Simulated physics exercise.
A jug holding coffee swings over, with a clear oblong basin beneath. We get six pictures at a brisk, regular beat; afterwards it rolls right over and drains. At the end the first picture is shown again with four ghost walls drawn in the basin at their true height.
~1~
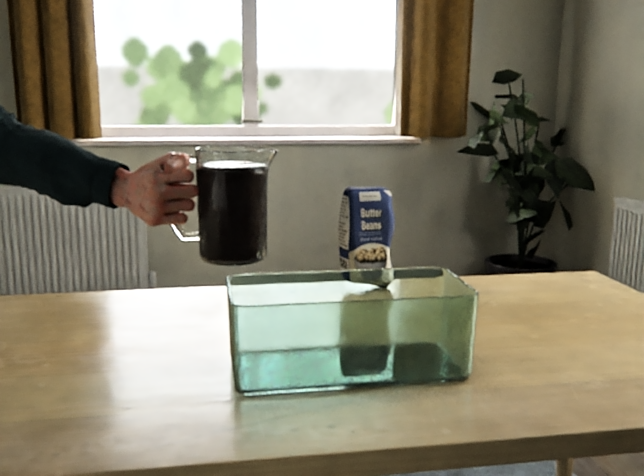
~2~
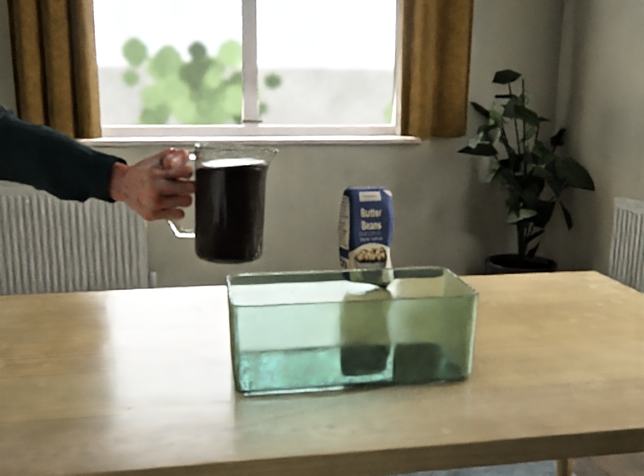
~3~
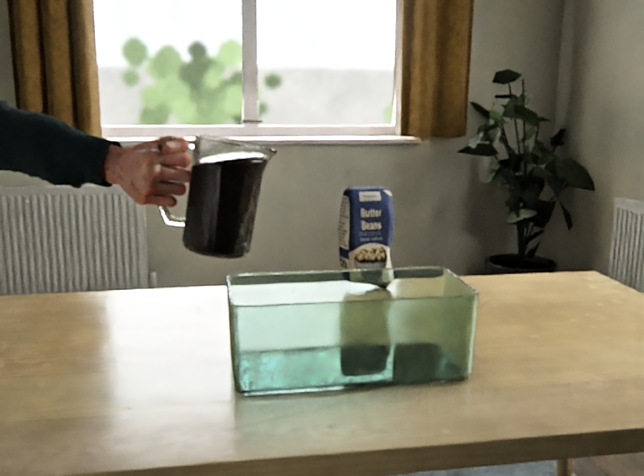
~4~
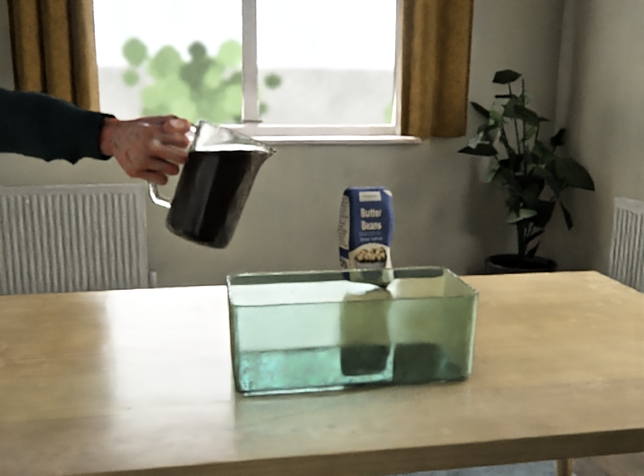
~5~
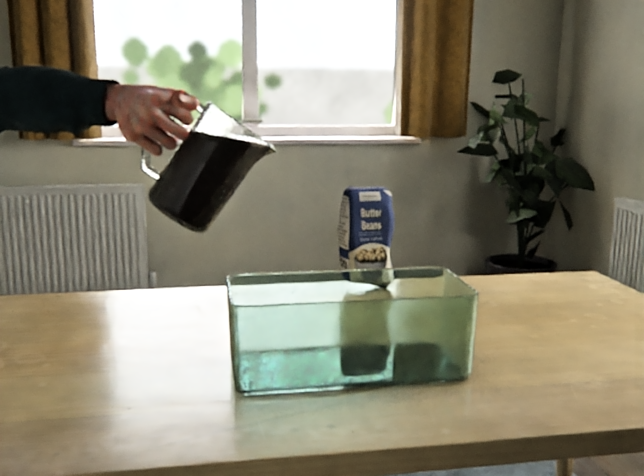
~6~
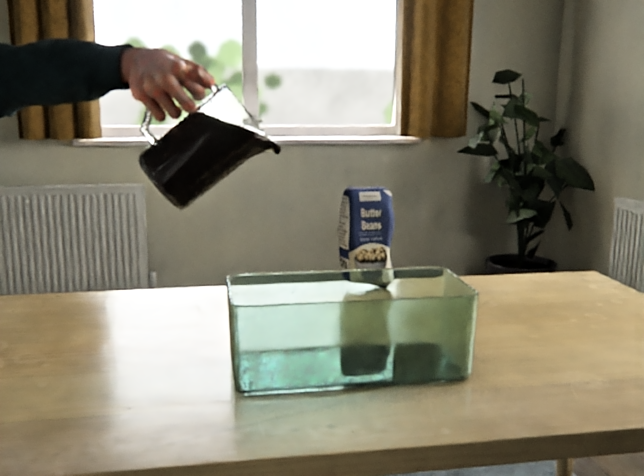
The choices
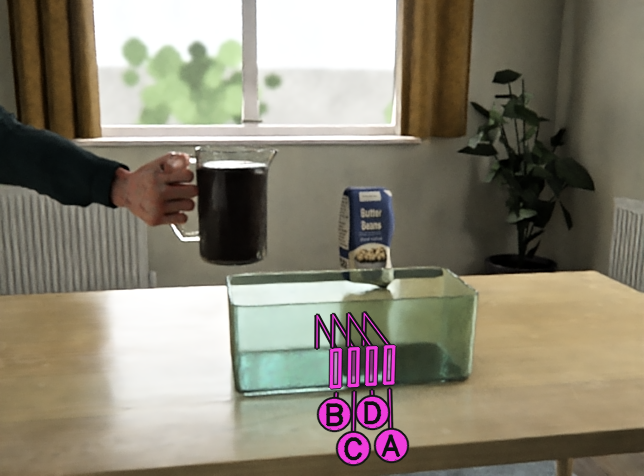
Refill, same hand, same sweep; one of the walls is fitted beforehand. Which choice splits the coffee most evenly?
Position A.
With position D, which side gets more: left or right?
The right side.
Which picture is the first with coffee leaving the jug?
Picture 6.
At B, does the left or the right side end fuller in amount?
The right side.
On the marked copy, A at (389, 389); B at (336, 392); C at (354, 391); D at (371, 390).
With A, about 51 % ends left of the wall and 44 % right of it; 5 % is lost outside.
With B, about 10 % ends left of the wall and 78 % right of it; 12 % is lost outside.
With C, about 10 % ends left of the wall and 82 % right of it; 8 % is lost outside.
With D, about 16 % ends left of the wall and 76 % right of it; 8 % is lost outside.
